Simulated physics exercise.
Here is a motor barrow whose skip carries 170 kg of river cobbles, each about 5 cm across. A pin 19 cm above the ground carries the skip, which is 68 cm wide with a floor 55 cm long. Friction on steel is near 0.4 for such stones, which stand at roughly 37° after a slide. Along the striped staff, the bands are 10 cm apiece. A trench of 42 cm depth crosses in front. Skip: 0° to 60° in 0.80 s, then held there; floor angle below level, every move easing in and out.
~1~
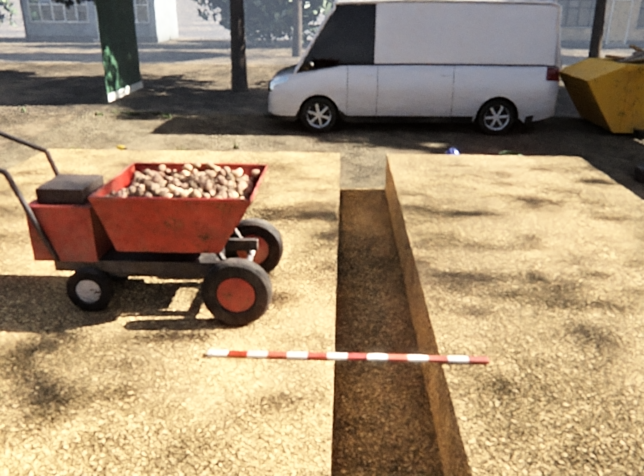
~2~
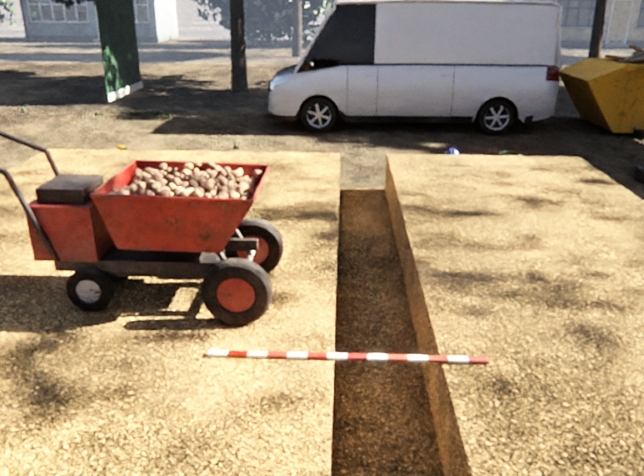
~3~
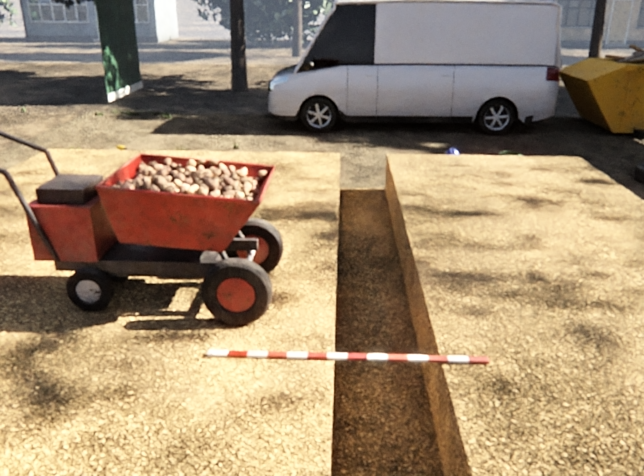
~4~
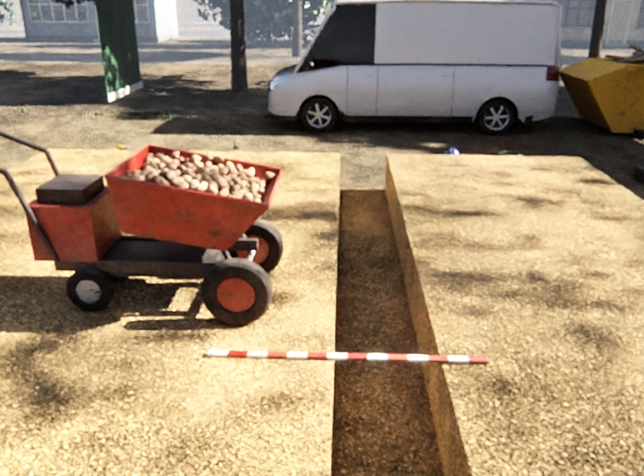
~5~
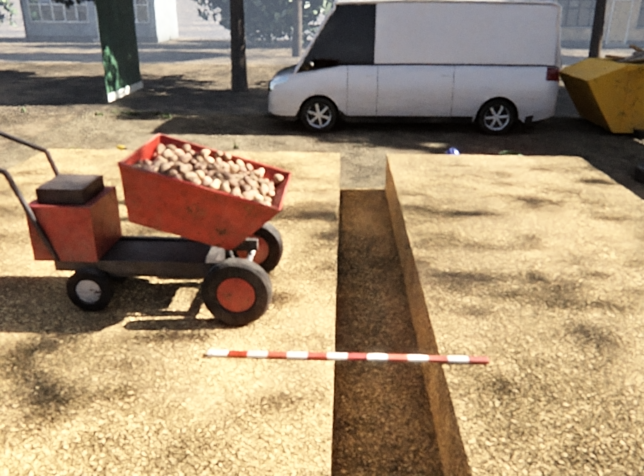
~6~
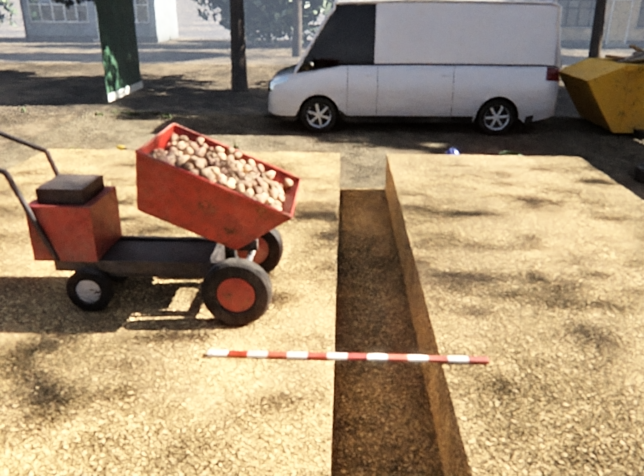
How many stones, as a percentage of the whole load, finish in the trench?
Roughly 60 per cent of the load ends up in the trench.
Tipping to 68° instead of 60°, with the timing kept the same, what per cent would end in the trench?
About 85%.
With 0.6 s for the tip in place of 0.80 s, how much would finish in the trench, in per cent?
60 per cent.
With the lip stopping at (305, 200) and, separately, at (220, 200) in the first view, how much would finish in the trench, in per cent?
Near 35 and near 50 percent.
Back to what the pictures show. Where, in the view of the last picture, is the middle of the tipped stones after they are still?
Near (385, 353).
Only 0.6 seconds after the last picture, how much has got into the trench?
By that moment, roughly 15 per cent of the load.
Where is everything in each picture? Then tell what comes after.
In the first picture, lip at (251, 201), floor tilted 0°, highest stones at (181, 173).
In the second picture, the skip is at 1°, its lip at (253, 201); the top of the load is at (174, 172).
In the third picture, lip at (259, 203), floor tilted 5°, highest stones at (180, 166).
In the fourth picture, lip at (269, 206), floor tilted 10°, highest stones at (167, 163).
In the fifth picture, lip at (280, 211), floor tilted 16°, highest stones at (174, 154).
In the sixth picture, the skip is at 23°, its lip at (291, 217); the top of the load is at (182, 143).
Then, 0.3 s after the last picture the floor is at 51°, 100 % in the skip; the foremost stones are at (316, 216).
Then, 0.6 s after the last picture the floor is at 60°, 85 % in the skip, 1 % short of the trench, 14 % in the trench; the foremost stones are at (388, 293).
Then, 0.9 s after the last picture the floor is at 60°, 55 % in the skip, 45 % in the trench; the foremost stones are at (430, 323).
Then, 2.9 s after the last picture the floor is at 60°, 40 % in the skip, 60 % in the trench; the foremost stones are at (440, 329).
